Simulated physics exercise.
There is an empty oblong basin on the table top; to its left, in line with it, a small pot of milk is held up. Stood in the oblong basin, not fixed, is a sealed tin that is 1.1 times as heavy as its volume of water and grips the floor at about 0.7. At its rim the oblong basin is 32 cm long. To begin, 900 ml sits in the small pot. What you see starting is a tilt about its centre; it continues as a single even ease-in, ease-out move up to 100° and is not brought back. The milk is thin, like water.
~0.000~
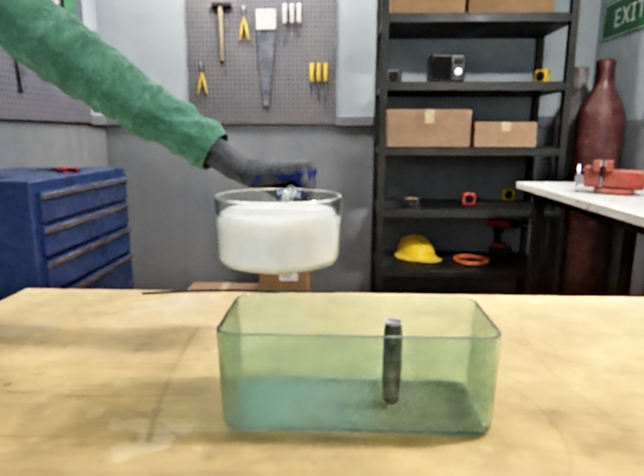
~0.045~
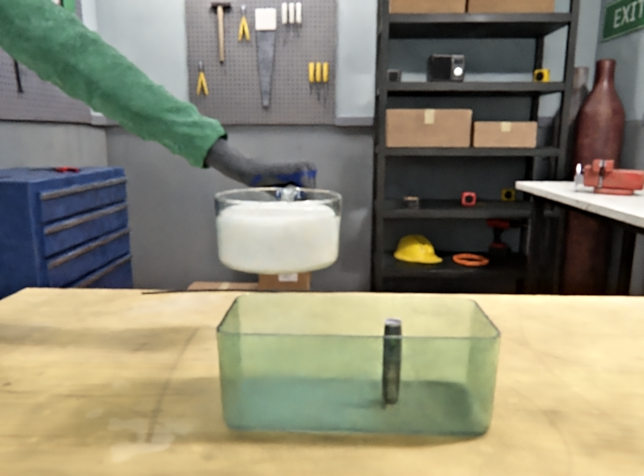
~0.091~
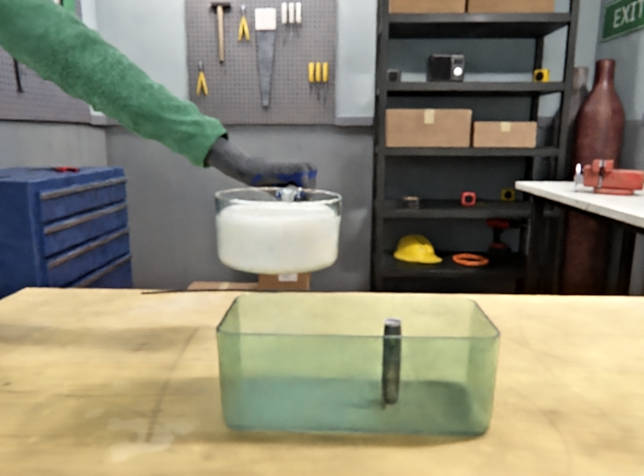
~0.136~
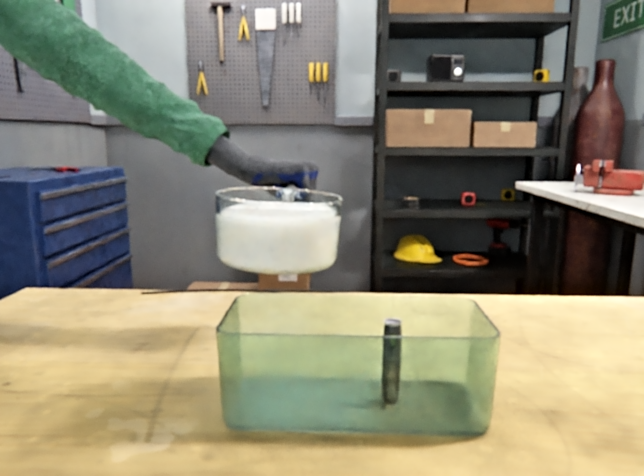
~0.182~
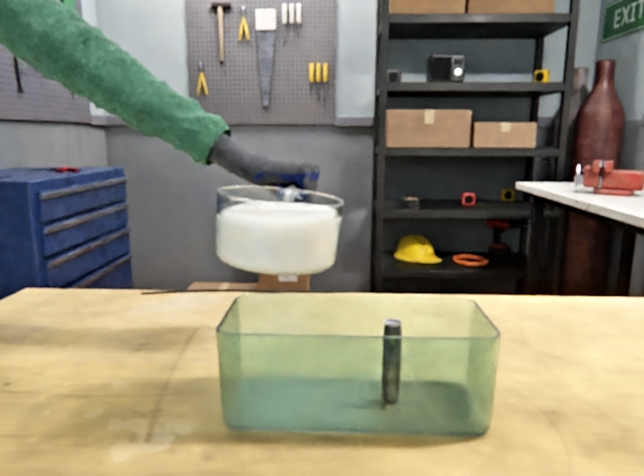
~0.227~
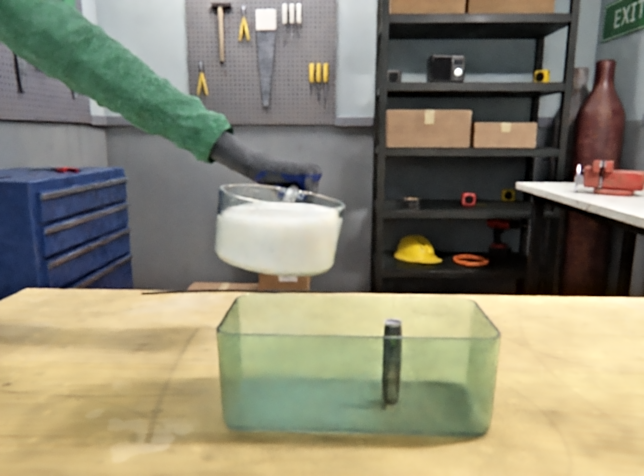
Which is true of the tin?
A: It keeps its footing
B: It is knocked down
(B) It is knocked down.
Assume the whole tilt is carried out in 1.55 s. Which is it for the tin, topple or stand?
Holds steady.
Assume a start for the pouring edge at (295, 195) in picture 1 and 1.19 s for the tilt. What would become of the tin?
After that, the tin stays vertical.
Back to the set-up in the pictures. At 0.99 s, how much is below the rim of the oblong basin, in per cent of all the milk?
Close to 76 in a hundred.
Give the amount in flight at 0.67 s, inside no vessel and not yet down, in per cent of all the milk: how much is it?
Some 22 per cent.
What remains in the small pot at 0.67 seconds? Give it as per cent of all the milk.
68 %.
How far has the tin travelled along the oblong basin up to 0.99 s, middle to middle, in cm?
I'd put it at around 1 centimetres.
By 0.67 s the tilt is 59° and 68 per cent is still to pour; the tin stands where it began.
By 0.99 s the tilt is 93° and 16 per cent is still to pour; the tin leans 7°.
By 1.32 s the tilt is 100° and 2 per cent is still to pour; the tin lies on its side.
By 1.69 s the tilt is 100° and 0 per cent is still to pour; the tin lies on its side.
At rest the tin lies on its side.
